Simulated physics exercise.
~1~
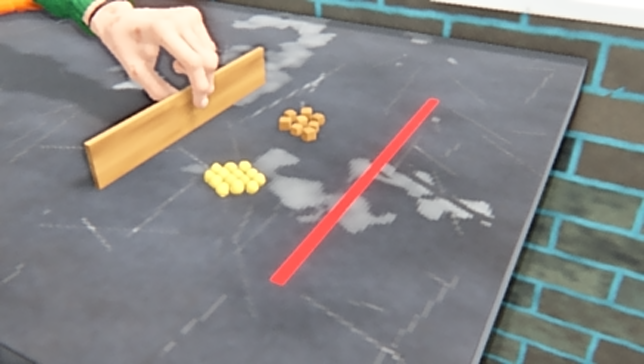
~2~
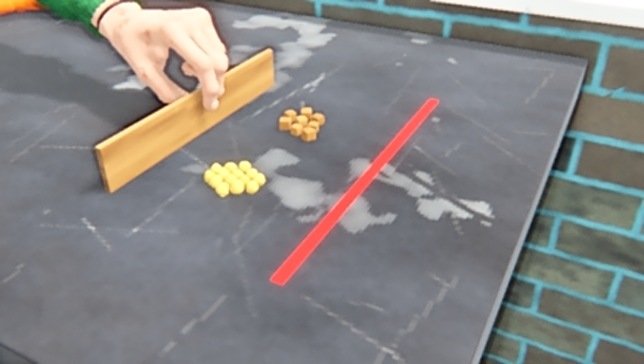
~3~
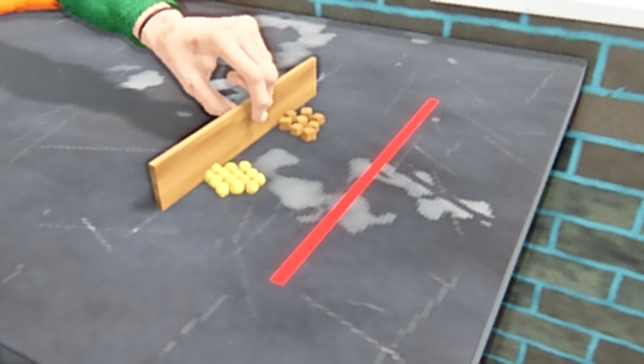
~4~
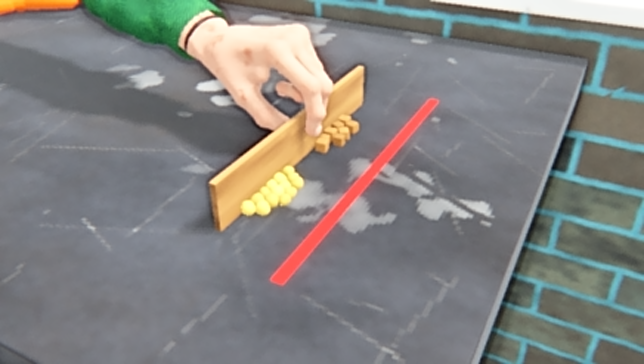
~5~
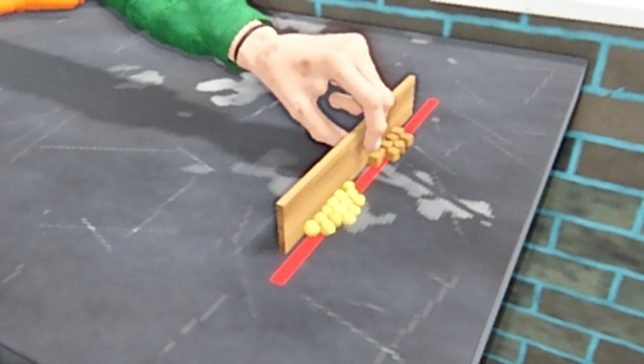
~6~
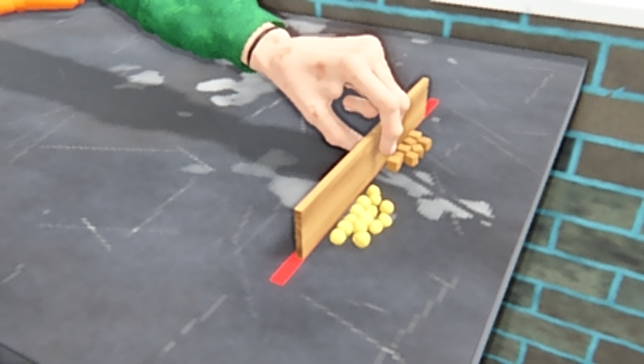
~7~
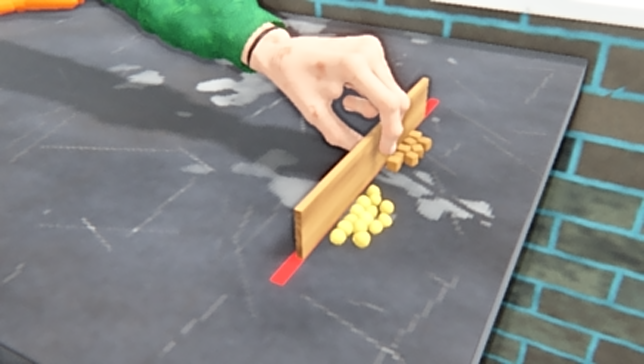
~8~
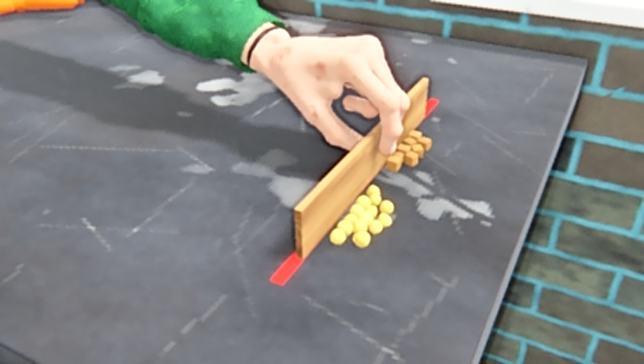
A hand in a green sleeve slid an upright strip of wood rightward across a dark tabletop, pushing a yellow pile and a brown pile of small pieces, then stopped at the red tape with both piles still on the table.
